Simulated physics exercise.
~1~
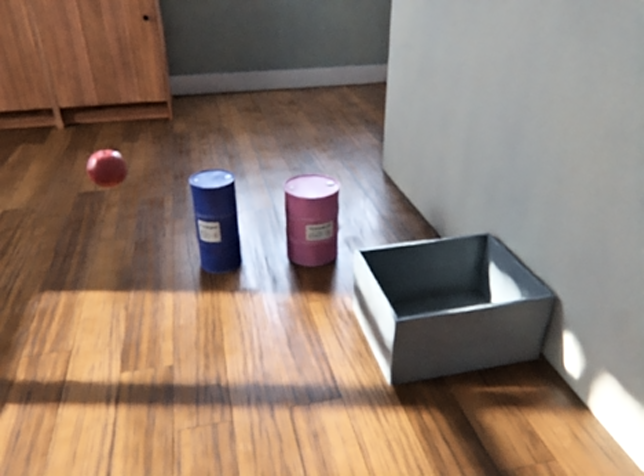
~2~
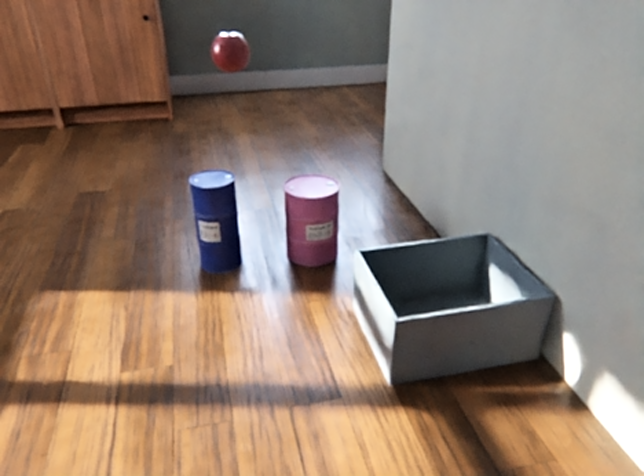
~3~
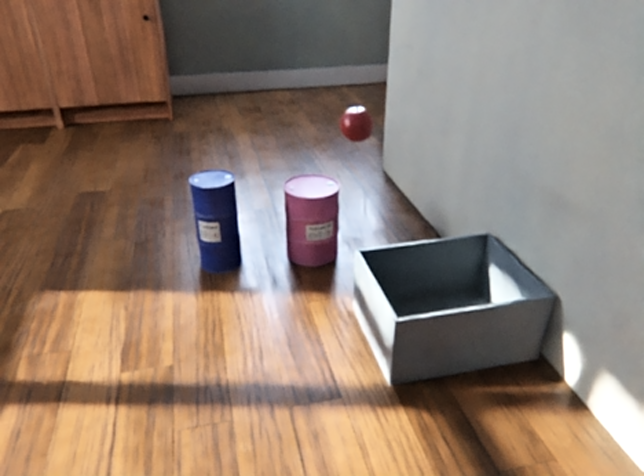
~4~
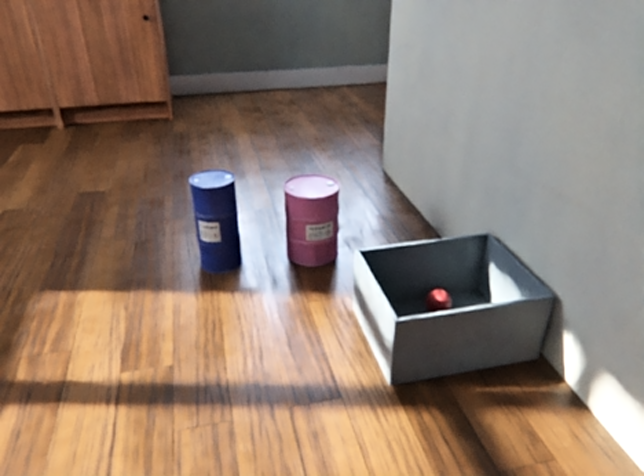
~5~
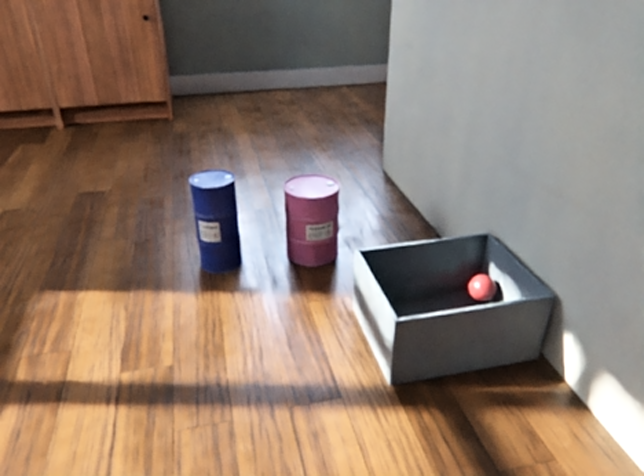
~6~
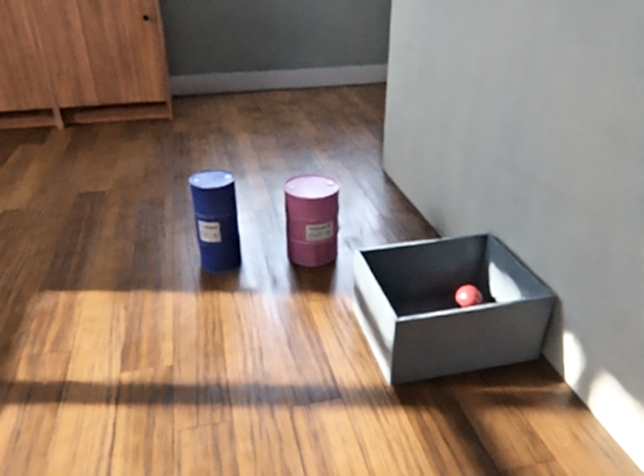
A red apple flew up and to the right through the air, passed above the blue and pink canisters, then dropped into the open gray box by the wall, where it shifted right, edged back left a little and stayed inside.
